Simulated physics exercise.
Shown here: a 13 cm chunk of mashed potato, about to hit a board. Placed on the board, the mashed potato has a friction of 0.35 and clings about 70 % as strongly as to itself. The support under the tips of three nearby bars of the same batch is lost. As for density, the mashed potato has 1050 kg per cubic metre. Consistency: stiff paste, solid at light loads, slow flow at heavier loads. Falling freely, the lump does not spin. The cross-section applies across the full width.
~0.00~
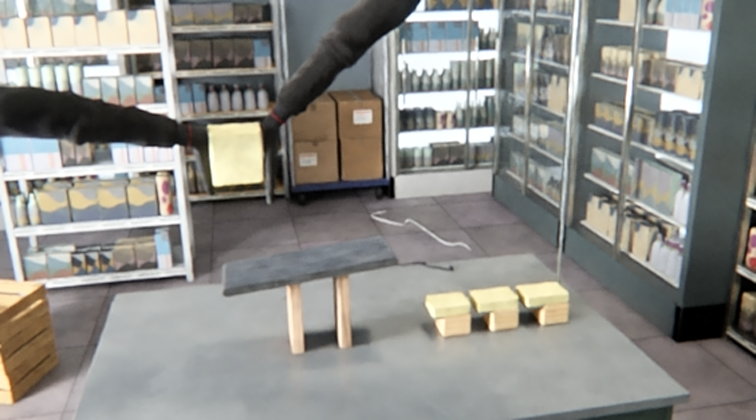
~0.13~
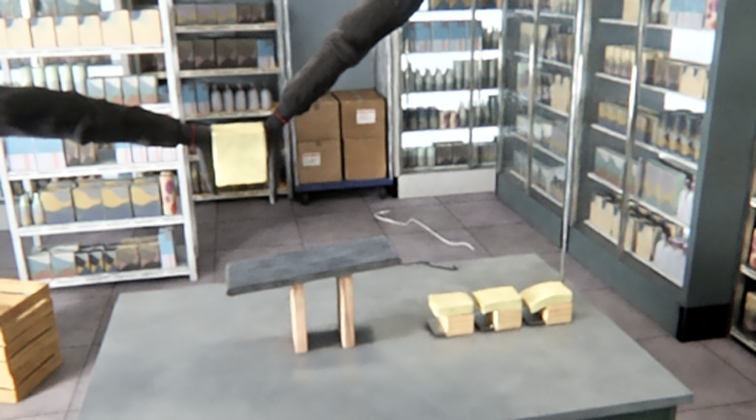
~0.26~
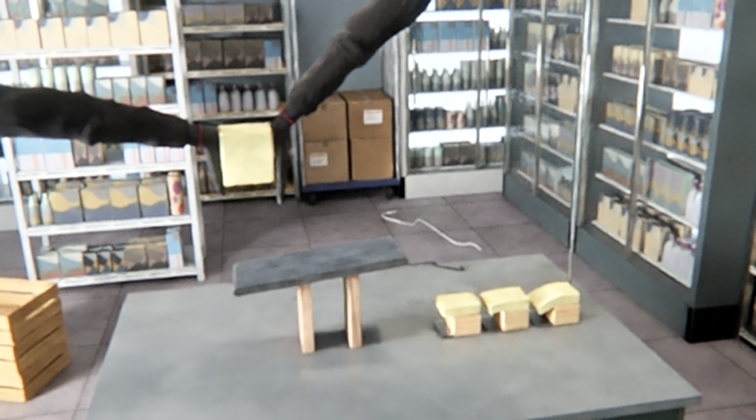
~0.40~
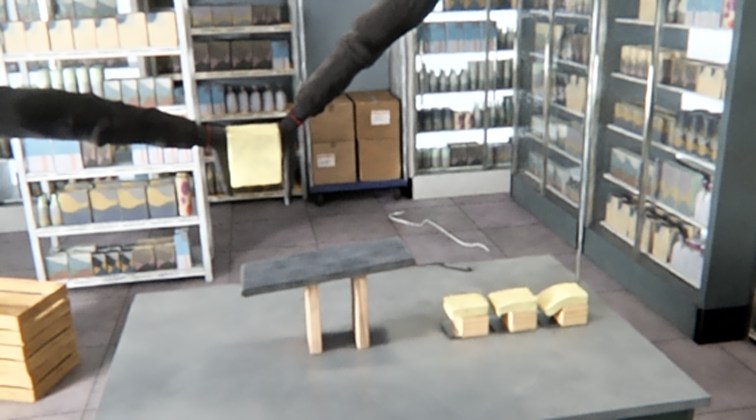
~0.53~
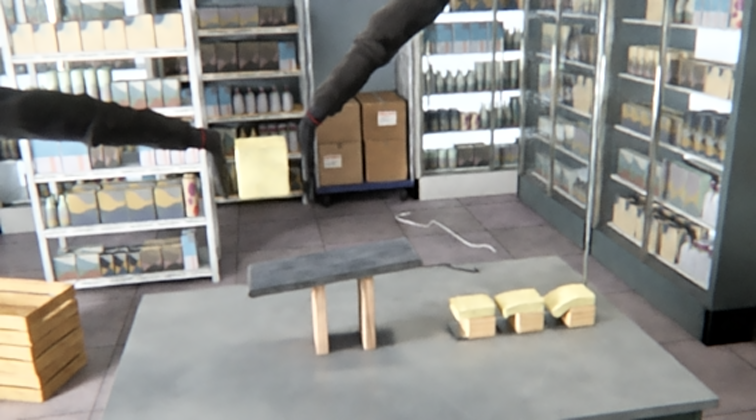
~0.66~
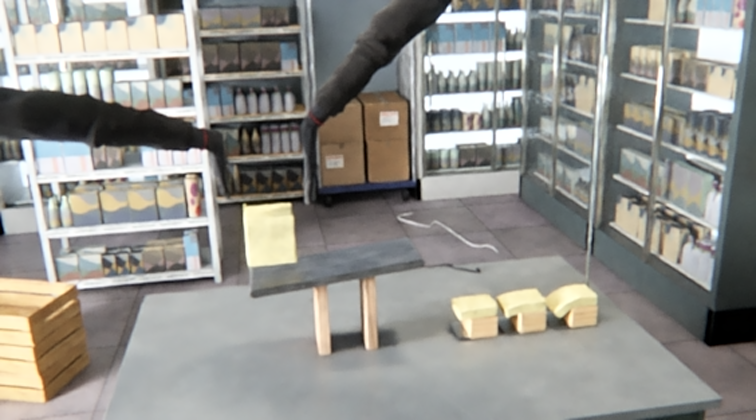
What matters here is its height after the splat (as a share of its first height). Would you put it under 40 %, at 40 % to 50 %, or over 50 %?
I would put it over 50 %.
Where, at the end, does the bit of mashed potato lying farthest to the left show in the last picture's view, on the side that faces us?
It lies at around (245, 290) in the last picture.
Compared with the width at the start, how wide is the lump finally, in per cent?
Around 160 % of the starting width.
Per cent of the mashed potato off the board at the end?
Roughly 30 % off the board.
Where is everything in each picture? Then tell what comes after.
Highest point of the mashed potato at (258, 132); the tips have sunk 0, 0, 0 (left to right), in the first frame.
Highest point of the mashed potato at (261, 132); the tips have sunk 0, 6 mm, 2.2 cm (left to right), in the second frame.
Highest point of the mashed potato at (268, 132); the tips have sunk 2 mm, 7 mm, 2.7 cm (left to right), in the third frame.
Highest point of the mashed potato at (276, 133); the tips have sunk 3 mm, 8 mm, 2.8 cm (left to right), in the fourth frame.
Highest point of the mashed potato at (283, 146); the tips have sunk 3 mm, 9 mm, 3.0 cm (left to right), in the fifth frame.
Highest point of the mashed potato at (291, 216); the tips have sunk 4 mm, 1.0 cm, 3.1 cm (left to right), in the sixth frame.
By 0.77 s, it stands 59 % of its first height and none has gone off the board.
By 0.91 s, it stands 59 % of its first height and none has gone off the board.
By 1.04 s, it stands 59 % of its first height and 9 % has gone off the board.
By 1.17 s, it stands 59 % of its first height and 30 % has gone off the board.
By 1.27 s, at the end, it stands 59 % of its first height and 30 % has gone off the board.
